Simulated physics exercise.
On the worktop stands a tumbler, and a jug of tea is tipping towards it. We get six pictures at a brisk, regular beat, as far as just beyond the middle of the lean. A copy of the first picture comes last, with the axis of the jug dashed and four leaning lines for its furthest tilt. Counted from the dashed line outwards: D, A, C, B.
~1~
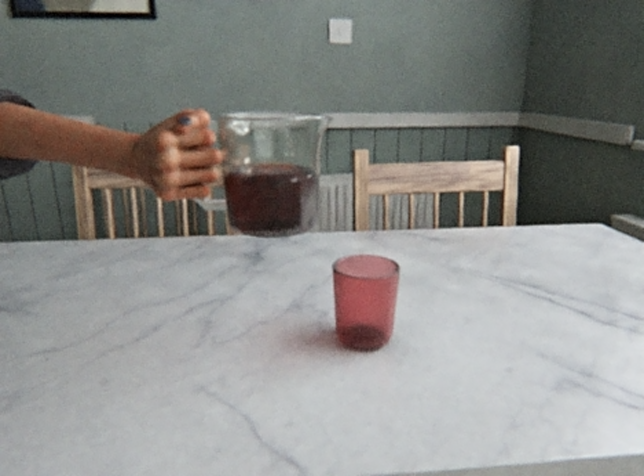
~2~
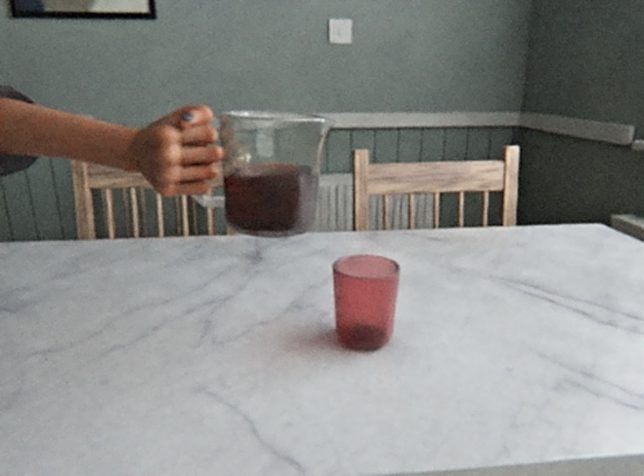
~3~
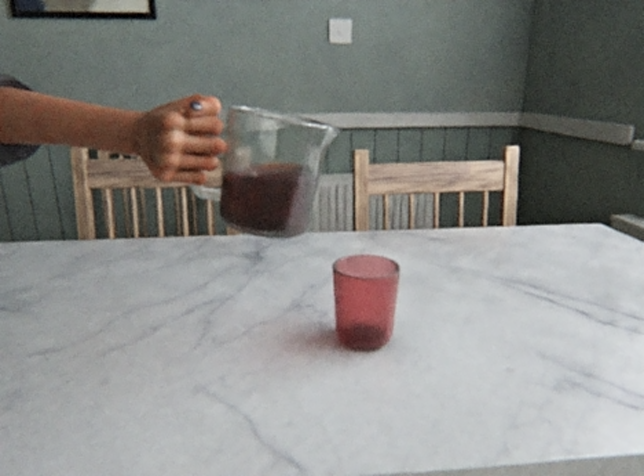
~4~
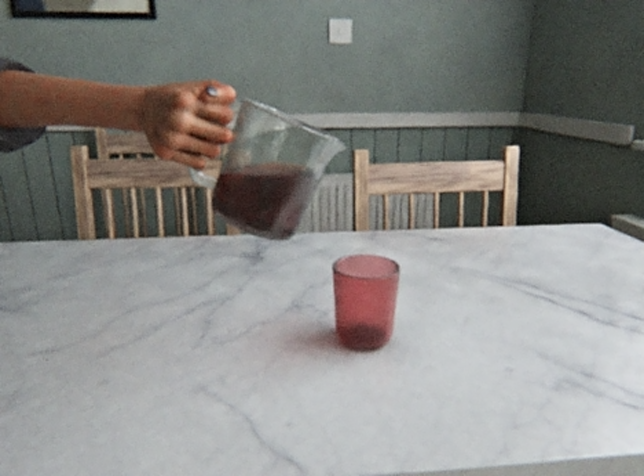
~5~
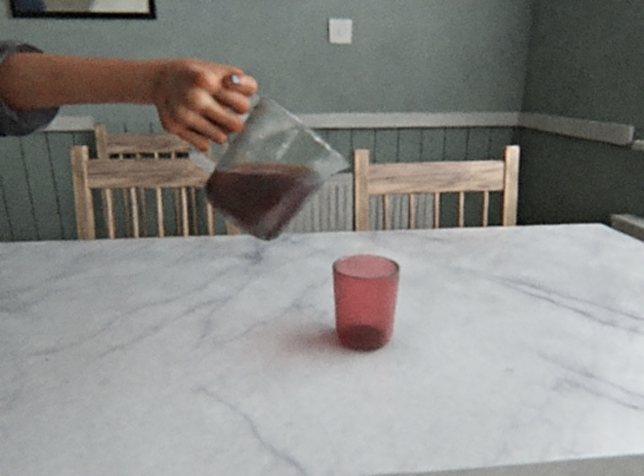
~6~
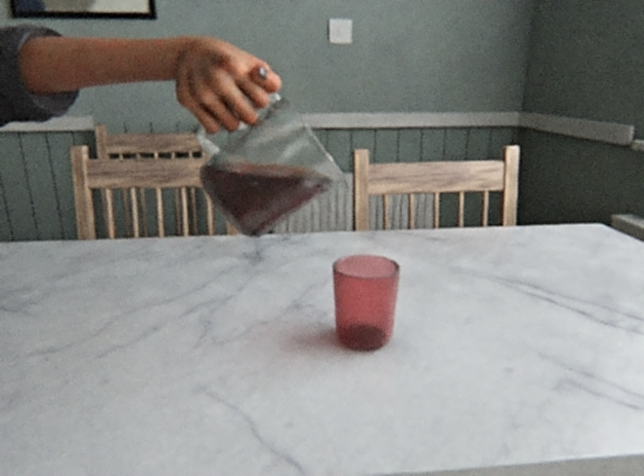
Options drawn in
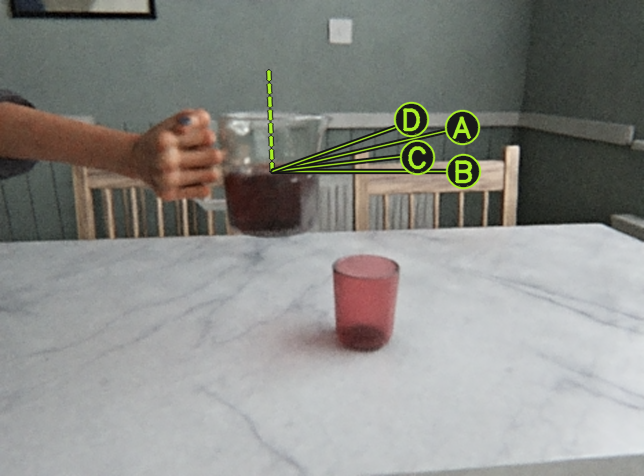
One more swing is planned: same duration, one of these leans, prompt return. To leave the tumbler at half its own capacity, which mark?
Use mark D.
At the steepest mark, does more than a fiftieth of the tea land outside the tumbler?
Yes, it does.
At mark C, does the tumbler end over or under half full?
Over.
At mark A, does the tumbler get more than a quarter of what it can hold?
Yes, clearly.
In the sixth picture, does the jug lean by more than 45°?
Yes.
In lime, A at (446, 131); B at (446, 171); C at (400, 156); D at (395, 127).
Choosing A, the tumbler ends with about 67 % of what it can hold; 8 % of the tea is spilt.
Choosing B, the tumbler ends with about 84 % of what it can hold; 20 % of the tea is spilt.
Choosing C, the tumbler ends with about 76 % of what it can hold; 15 % of the tea is spilt.
Choosing D, the tumbler ends with about 51 % of what it can hold; 5 % of the tea is spilt.
